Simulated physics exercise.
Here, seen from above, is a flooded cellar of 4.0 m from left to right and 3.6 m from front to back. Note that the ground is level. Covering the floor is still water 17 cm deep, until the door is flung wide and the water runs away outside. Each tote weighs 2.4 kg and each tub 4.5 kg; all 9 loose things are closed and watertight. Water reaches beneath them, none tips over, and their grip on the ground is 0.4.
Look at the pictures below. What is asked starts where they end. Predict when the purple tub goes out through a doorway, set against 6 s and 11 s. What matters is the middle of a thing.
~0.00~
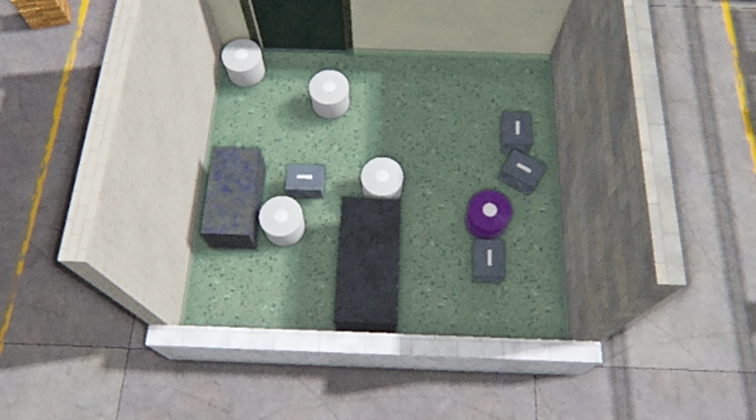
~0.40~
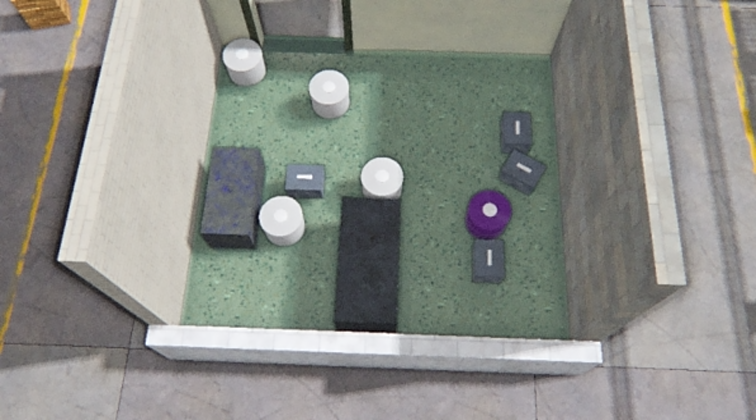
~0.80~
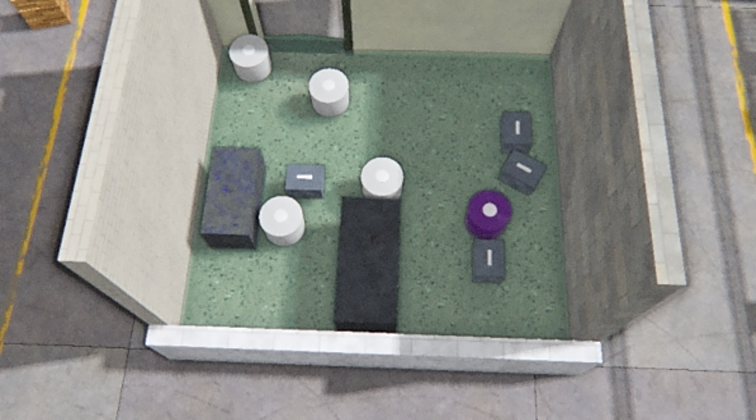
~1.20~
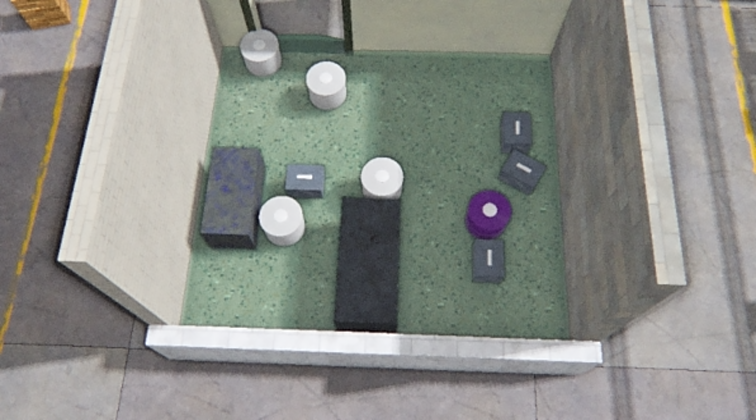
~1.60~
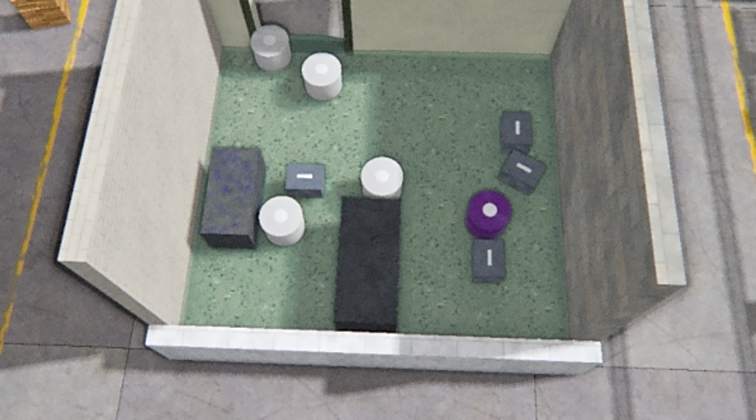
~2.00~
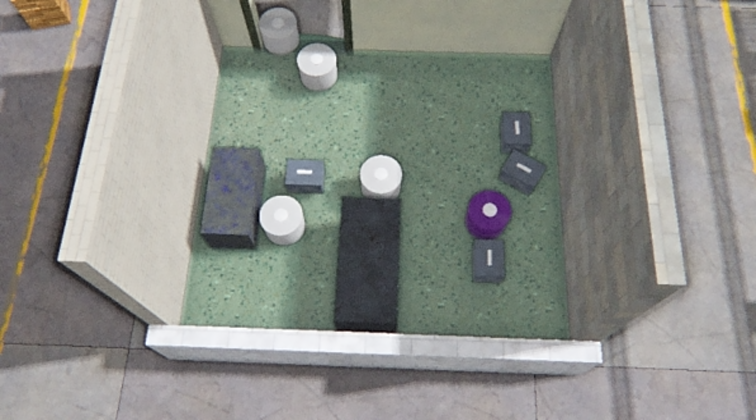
It goes out after 11 s, or not at all.
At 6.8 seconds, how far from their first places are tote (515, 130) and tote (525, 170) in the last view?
The shifts read 40 cm and 40 cm, in that sequence.
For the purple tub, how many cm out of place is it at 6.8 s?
Around 50 cm from the start by that time.
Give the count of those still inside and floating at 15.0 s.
Total: 5.
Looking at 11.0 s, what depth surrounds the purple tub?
About 11 cm.
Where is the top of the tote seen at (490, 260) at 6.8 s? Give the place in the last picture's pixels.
(475, 230).
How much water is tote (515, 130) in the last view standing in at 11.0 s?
About 11 cm.
After 3.0 s the purple tub is near (486, 207), 0.1 m from its start, afloat; 2 of 9 are out; 7 afloat.
After 6.8 s the purple tub is near (464, 175), 0.5 m from its start, afloat; 2 of 9 are out; 7 afloat.
After 11.0 s the purple tub is near (449, 153), 0.8 m from its start, afloat; 3 of 9 are out; 6 afloat.
After 15.0 s the purple tub is near (417, 134), 1.2 m from its start, afloat; 4 of 9 are out; 5 afloat.
